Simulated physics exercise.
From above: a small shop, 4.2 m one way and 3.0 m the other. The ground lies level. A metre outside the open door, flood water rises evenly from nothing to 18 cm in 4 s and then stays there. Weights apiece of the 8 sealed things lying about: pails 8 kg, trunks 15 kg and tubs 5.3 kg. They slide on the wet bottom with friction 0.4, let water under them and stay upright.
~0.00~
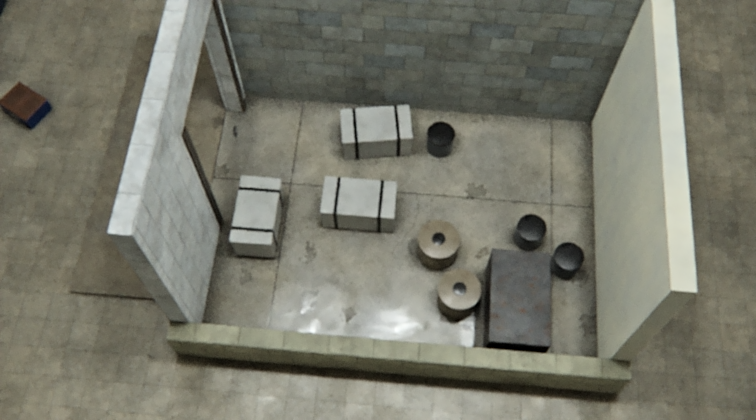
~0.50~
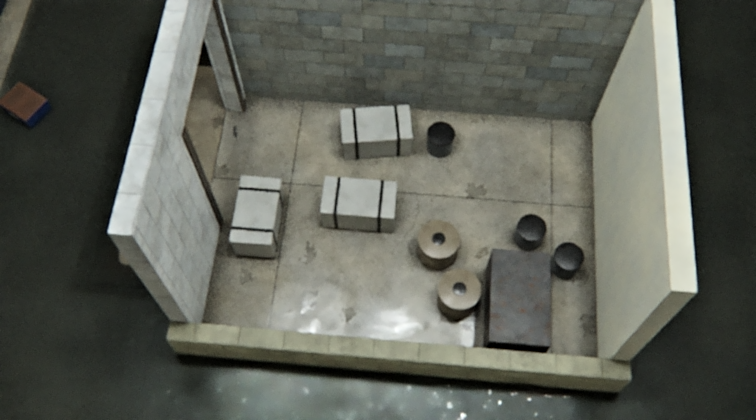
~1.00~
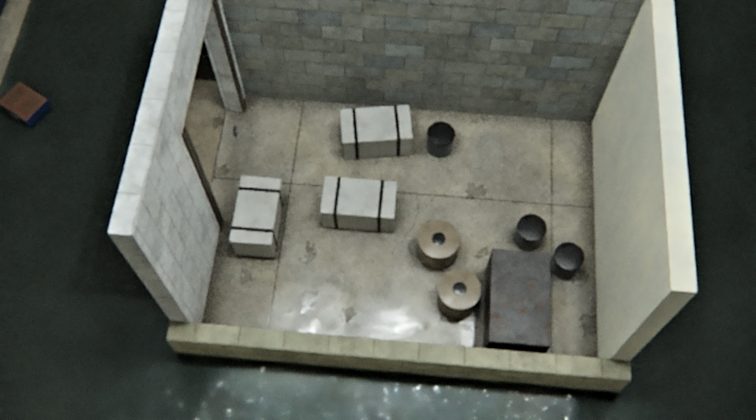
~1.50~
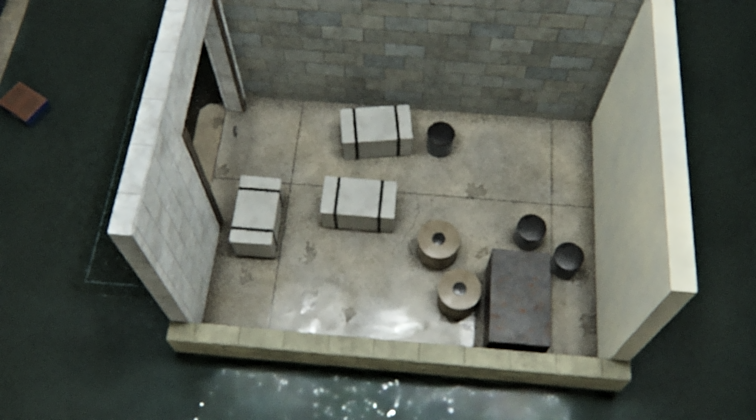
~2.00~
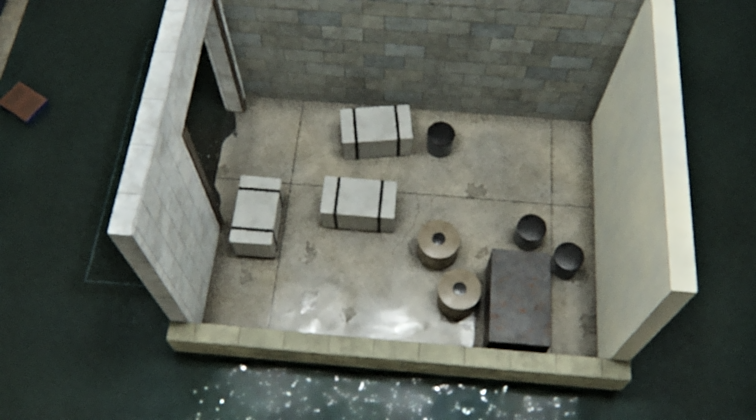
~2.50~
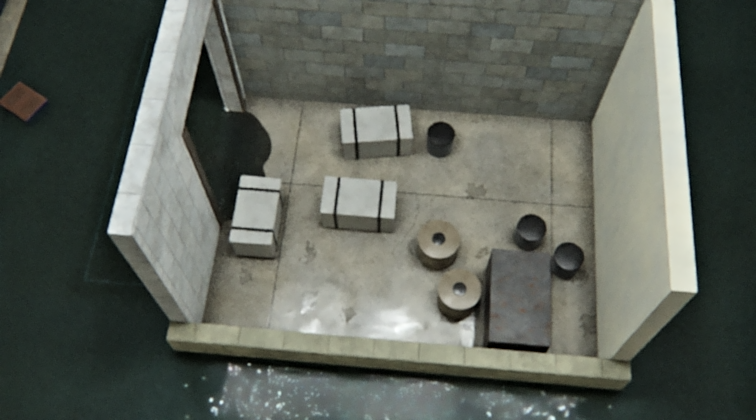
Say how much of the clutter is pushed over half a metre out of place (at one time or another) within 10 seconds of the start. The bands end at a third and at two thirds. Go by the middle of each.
That comes to at least two thirds.
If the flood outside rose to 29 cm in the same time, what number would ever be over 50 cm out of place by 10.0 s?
Then 8.
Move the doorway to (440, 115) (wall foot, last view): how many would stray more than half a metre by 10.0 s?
In that case 8 of them.
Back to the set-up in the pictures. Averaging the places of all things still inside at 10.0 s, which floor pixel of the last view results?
At about (469, 273).
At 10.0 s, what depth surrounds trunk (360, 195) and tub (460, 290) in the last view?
Roughly 7 and 11 cm.
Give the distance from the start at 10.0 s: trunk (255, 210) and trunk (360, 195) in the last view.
In turn: 80 cm, 120 cm.
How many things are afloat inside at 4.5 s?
I count 0.
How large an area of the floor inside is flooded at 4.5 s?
Roughly 4.5 m2.
After 3.5 s 0 of 8 are over 50 cm from their spots; 0 afloat.
After 4.5 s 0 of 8 are over 50 cm from their spots; 0 afloat.
After 7.0 s 3 of 8 are over 50 cm from their spots; 3 afloat.
After 10.0 s 6 of 8 are over 50 cm from their spots, and 7 have been at some point; 7 afloat.
